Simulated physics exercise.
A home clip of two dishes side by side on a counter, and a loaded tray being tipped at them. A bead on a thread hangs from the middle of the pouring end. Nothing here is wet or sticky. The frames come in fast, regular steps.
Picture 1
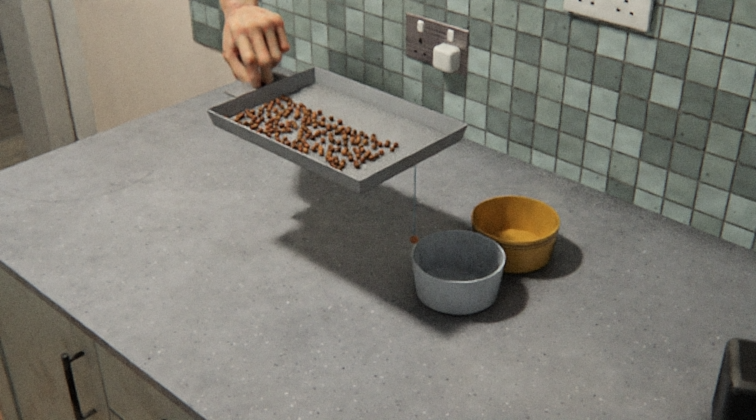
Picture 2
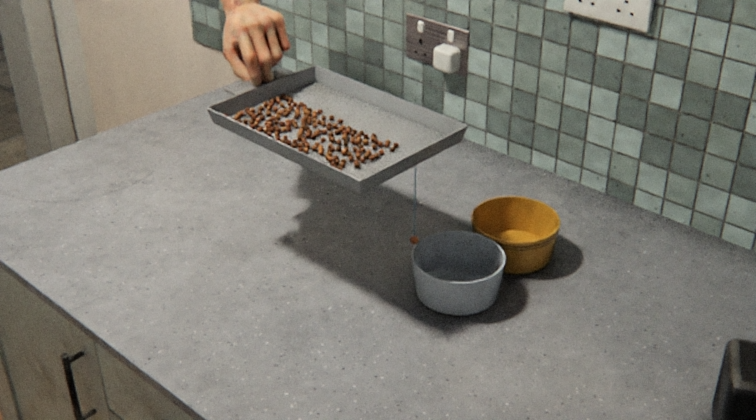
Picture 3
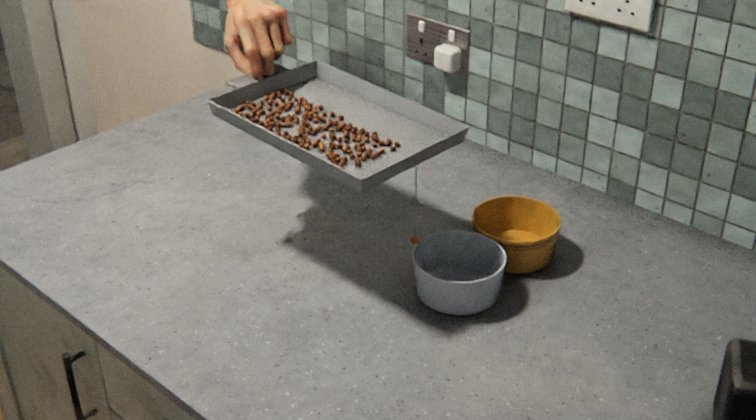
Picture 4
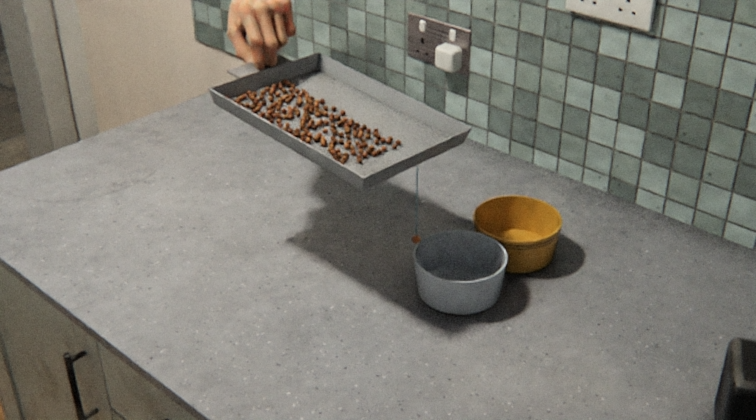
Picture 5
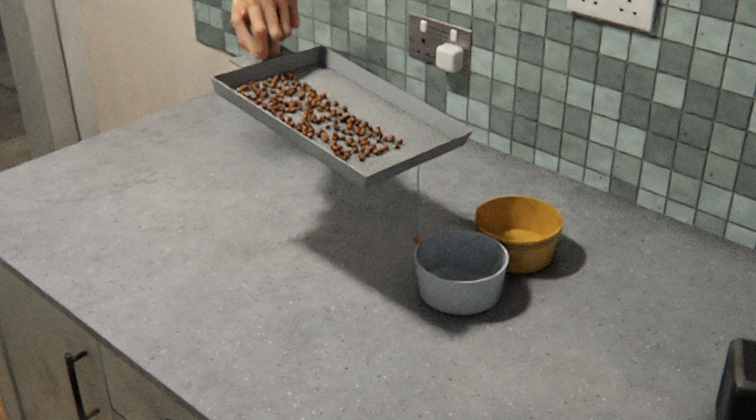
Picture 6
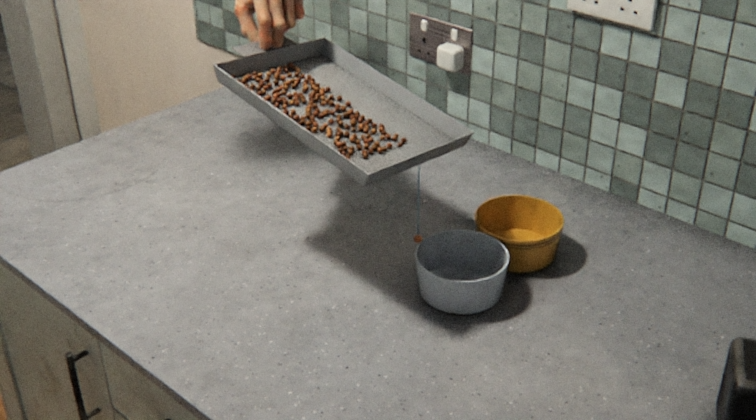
A hand held a grey tray of small brown balls above a counter with a grey bowl and a yellow one, then slowly raised the back end, tilting the tray slightly towards the bowls.
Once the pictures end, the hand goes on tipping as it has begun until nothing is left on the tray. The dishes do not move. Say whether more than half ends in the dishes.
Caught overall: Under half.
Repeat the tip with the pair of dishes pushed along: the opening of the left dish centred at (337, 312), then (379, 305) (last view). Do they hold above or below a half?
At the first place the smaller part, at the second the smaller part.
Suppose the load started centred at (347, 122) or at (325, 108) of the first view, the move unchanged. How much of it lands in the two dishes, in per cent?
Near 40 % and 30 %.
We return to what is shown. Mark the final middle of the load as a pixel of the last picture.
Near (466, 258).
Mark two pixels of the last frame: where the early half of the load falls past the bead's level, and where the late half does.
Early half (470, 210), late half (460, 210).
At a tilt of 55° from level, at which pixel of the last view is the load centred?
Roughly at (446, 149).
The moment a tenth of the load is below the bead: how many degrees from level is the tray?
Roughly 55°.
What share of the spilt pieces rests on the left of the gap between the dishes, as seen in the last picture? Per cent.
Close to 90 per cent.
Shortly afterwards, tray tipped steeply; the bulk on the tray; only a few in the left dish; a little in the right dish; only a few outside both; only a few in the air.
Next, tray tipped right over; near half on the tray; a little in the left dish; a little in the right dish; a little outside both; near a quarter in the air.
Some moments later, tray tipped past a quarter turn; near a quarter in the left dish; a little in the right dish; near two thirds outside both.
In the end, tray tipped past a quarter turn; near a quarter in the left dish; a little in the right dish; near two thirds outside both.
